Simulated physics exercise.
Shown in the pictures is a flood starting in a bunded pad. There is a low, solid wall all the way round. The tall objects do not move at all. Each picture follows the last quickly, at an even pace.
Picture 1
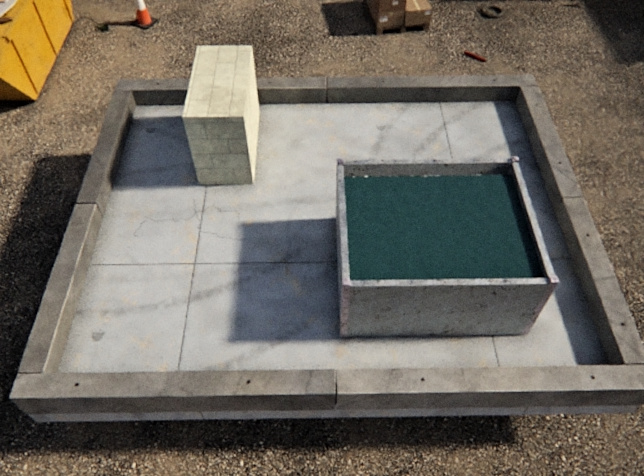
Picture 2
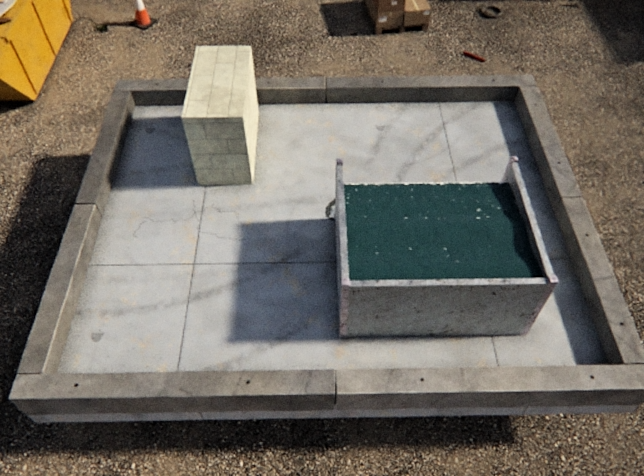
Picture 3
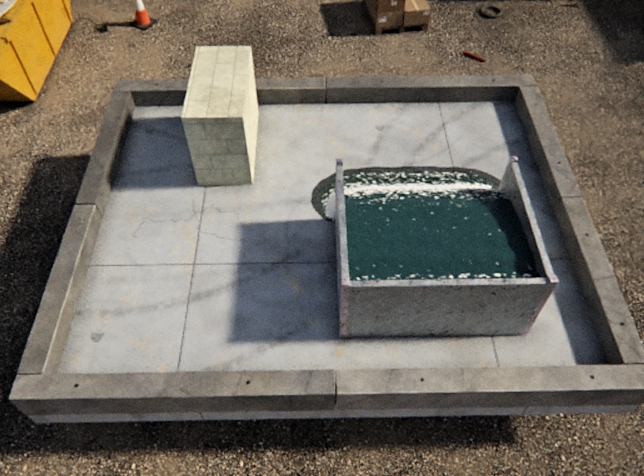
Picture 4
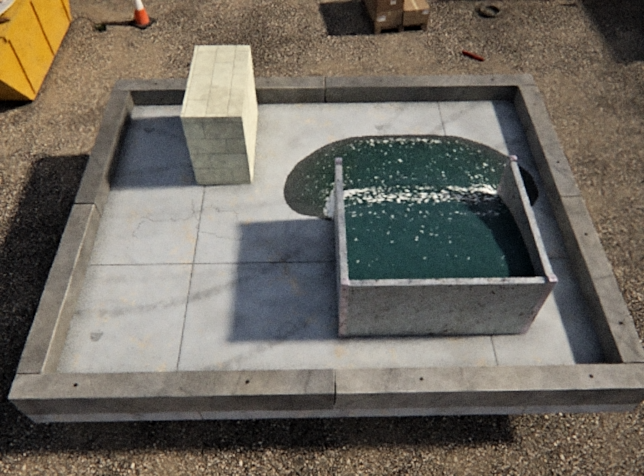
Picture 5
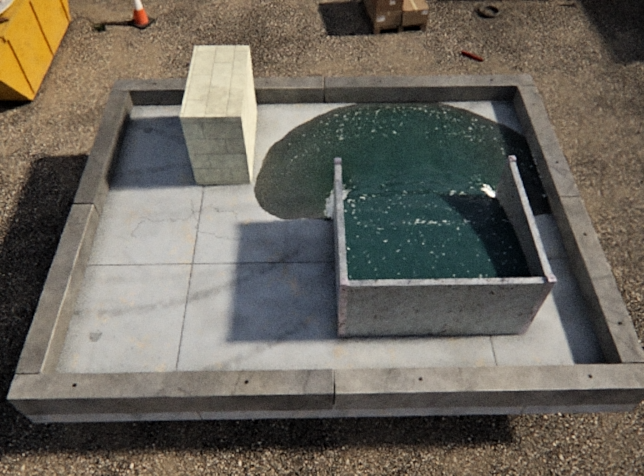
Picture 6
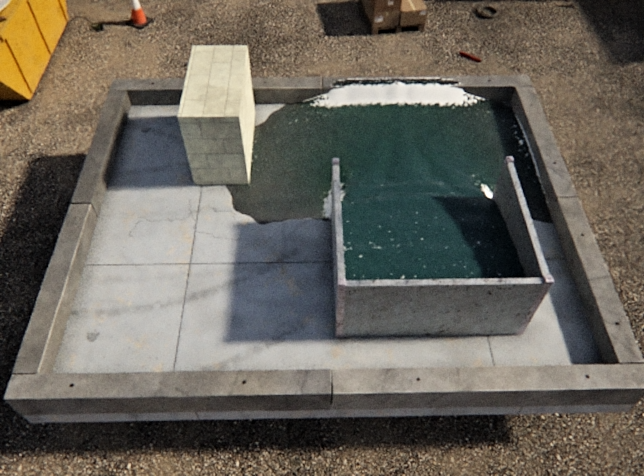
In the video, a tank of dark green water on a low-walled pad opens on its far side, and the water pours out, spreading across the pale floor to the far wall and around a tall pale block.
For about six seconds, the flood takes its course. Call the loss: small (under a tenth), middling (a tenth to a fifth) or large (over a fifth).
Middling.
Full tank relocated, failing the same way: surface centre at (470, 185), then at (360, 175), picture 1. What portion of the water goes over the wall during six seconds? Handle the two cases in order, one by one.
Case one gives roughly 18 percent; case two gives roughly 18 percent.
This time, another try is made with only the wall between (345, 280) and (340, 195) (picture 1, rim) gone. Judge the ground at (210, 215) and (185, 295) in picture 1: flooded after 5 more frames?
First point swamped, second point swamped.
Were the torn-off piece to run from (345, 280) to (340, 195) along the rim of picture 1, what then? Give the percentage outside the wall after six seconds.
Around 14 percent.
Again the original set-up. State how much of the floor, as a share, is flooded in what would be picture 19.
It works out to about 55 in a hundred.
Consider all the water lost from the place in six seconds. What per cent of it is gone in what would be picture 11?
Note - share reached: 20 %.
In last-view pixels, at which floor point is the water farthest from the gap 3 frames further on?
I reckon the front has reached (213, 105) by then.
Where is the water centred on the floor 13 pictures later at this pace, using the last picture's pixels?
Near (381, 162) in the last view.
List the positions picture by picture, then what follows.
Still water in the water tank at (436, 222), in the first frame.
Water pours out on the water tank's far side and has run to a hidden place, in the second frame.
The front is at a hidden place, out from the gap on the water tank's far side, in the third frame.
The front is at a hidden place, out from the gap on the water tank's far side, in the fourth frame.
Water pours out on the water tank's far side and has run to (446, 109), in the fifth frame.
Water pours out on the water tank's far side and has run to (491, 103), in the sixth frame.
A moment on, water covers 35 % of the floor; the low wall has let 0 % over.
Next, water covers 40 % of the floor; the low wall has let 3 % over.
Then, water covers 45 % of the floor; the low wall has let 13 % over.
Later, water covers 80 % of the floor; the low wall has let 14 % over.
In the end, water covers 85 % of the floor; the low wall has let 14 % over.
